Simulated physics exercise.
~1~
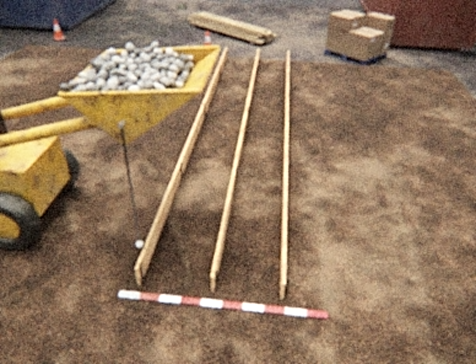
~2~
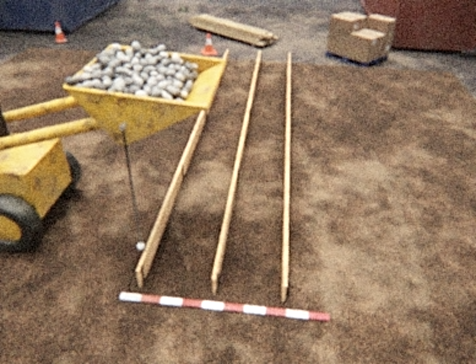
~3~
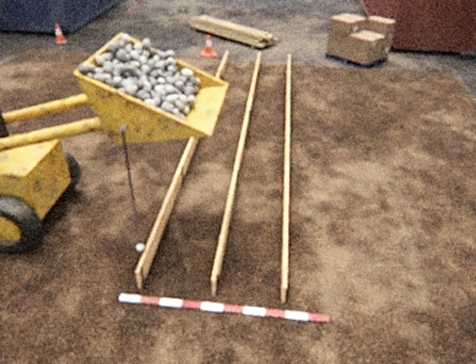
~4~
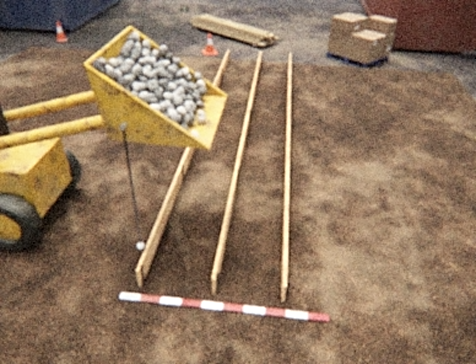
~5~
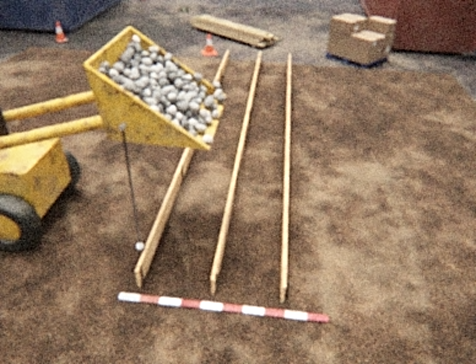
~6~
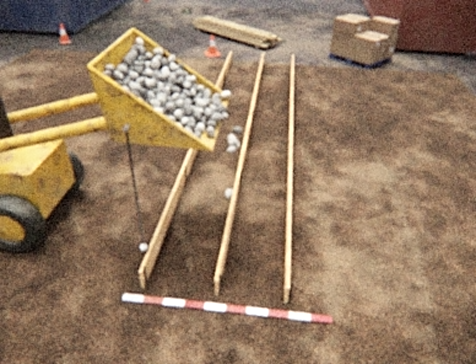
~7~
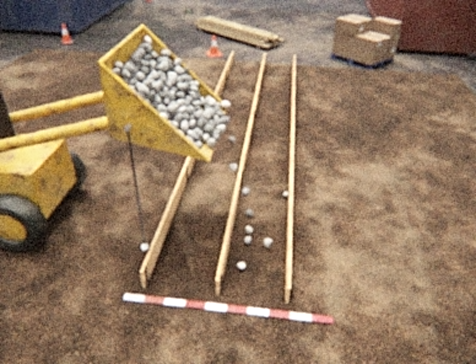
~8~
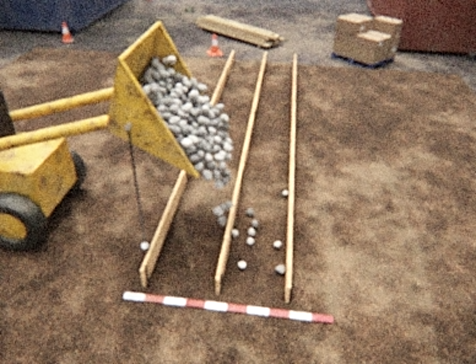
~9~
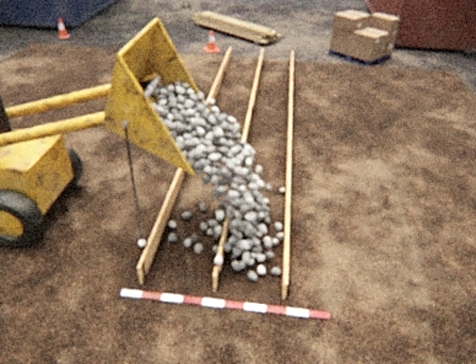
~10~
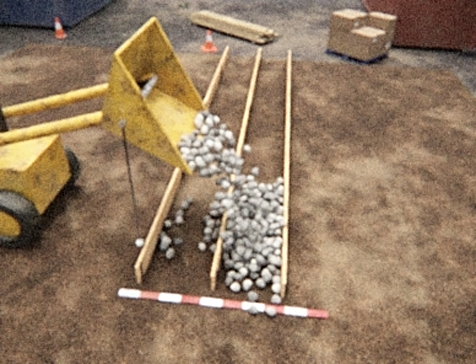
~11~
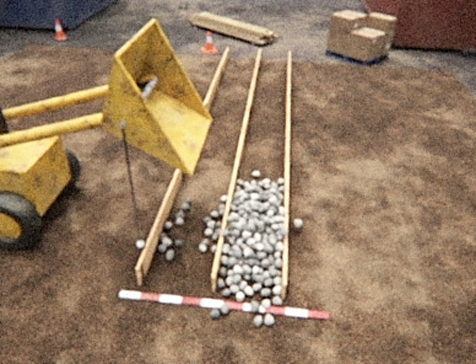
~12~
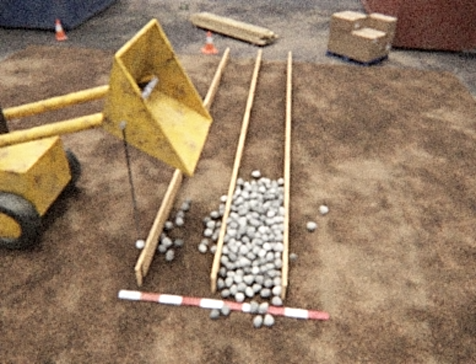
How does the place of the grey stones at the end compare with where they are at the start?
At the start the stones are heaped in the raised yellow bucket at the upper left. At the end they lie on the ground lower and further right, mostly between the middle and right planks.
